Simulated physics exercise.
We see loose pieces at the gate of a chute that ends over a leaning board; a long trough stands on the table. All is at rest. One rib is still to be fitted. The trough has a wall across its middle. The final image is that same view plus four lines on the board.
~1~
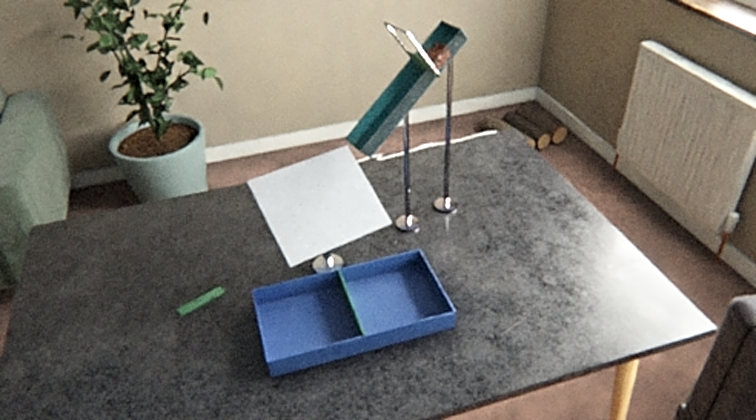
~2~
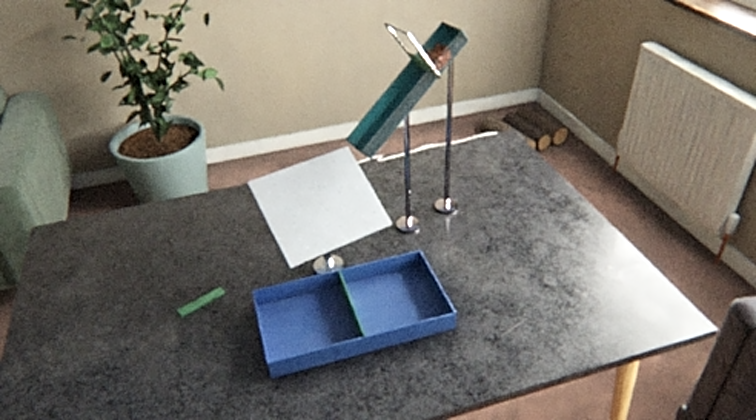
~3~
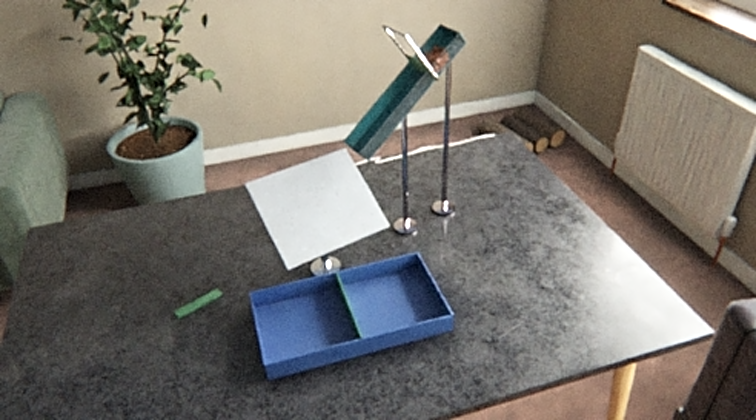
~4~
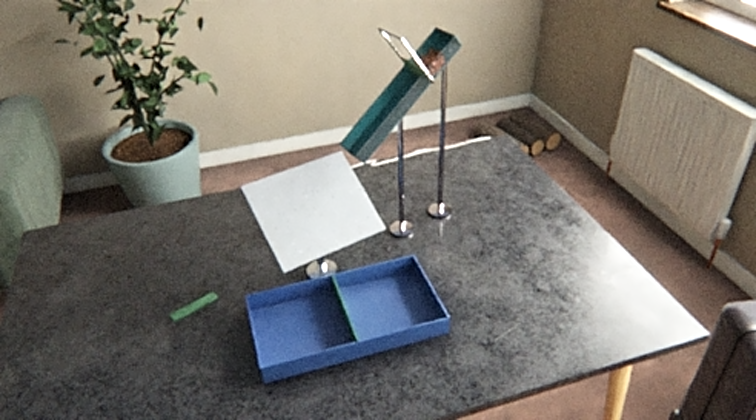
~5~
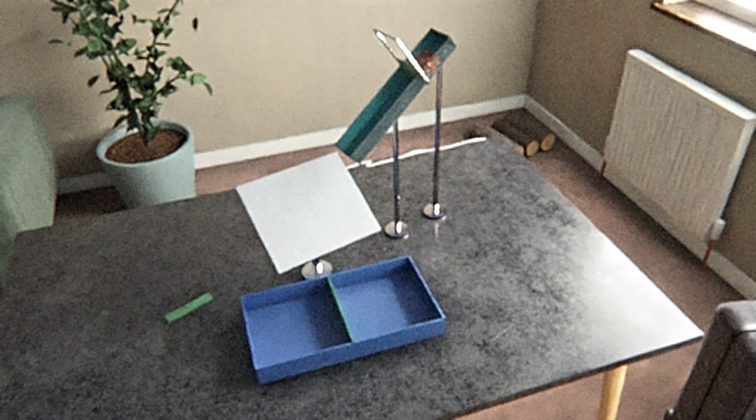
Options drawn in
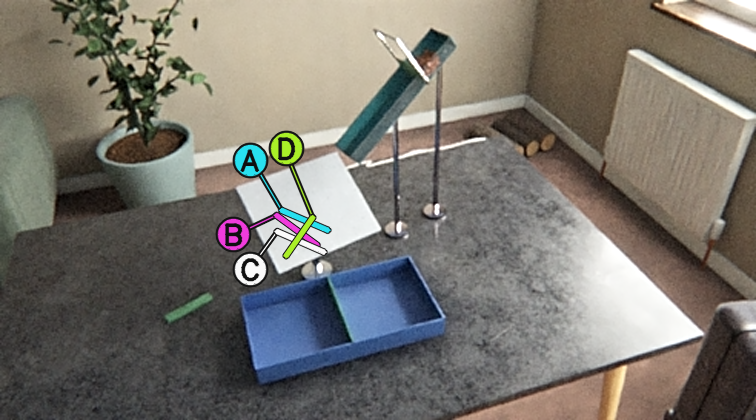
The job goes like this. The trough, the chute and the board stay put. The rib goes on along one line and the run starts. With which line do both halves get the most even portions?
D works best here.
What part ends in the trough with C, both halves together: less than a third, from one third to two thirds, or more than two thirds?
It is more than two thirds.
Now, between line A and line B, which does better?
Here it is line B.
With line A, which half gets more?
The right half.
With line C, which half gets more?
Right.
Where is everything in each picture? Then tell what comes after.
Load behind the gate at (434, 61), clay pellets; lip of the chute at (362, 152), sloping fairly steeply, in the first frame.
Middle of the board at (321, 203), tilted fairly steeply; middle of its low edge at (343, 245); of its high edge at (300, 164), in the second frame.
Front corners of the trough at (265, 364) and (453, 315); front end of its middle wall at (362, 339); gate still shut at (417, 61), in the third frame.
Middle of the load at (428, 67); lip at (356, 158), in the fourth frame.
Middle of the load at (423, 68); lip at (351, 159), in the fifth frame.
On the marked copy, line A from (281, 210) to (327, 230); line B from (276, 215) to (317, 245); line C from (277, 231) to (323, 252); line D from (312, 217) to (286, 255).
If A is chosen, of what is caught, a stray few in the left half, nearly all in the right.
If B is chosen, of what is caught, about a quarter in the left half, most in the right.
If C is chosen, of what is caught, none in the left half, all in the right.
If D is chosen, of what is caught, about two thirds in the left half, about a third in the right.
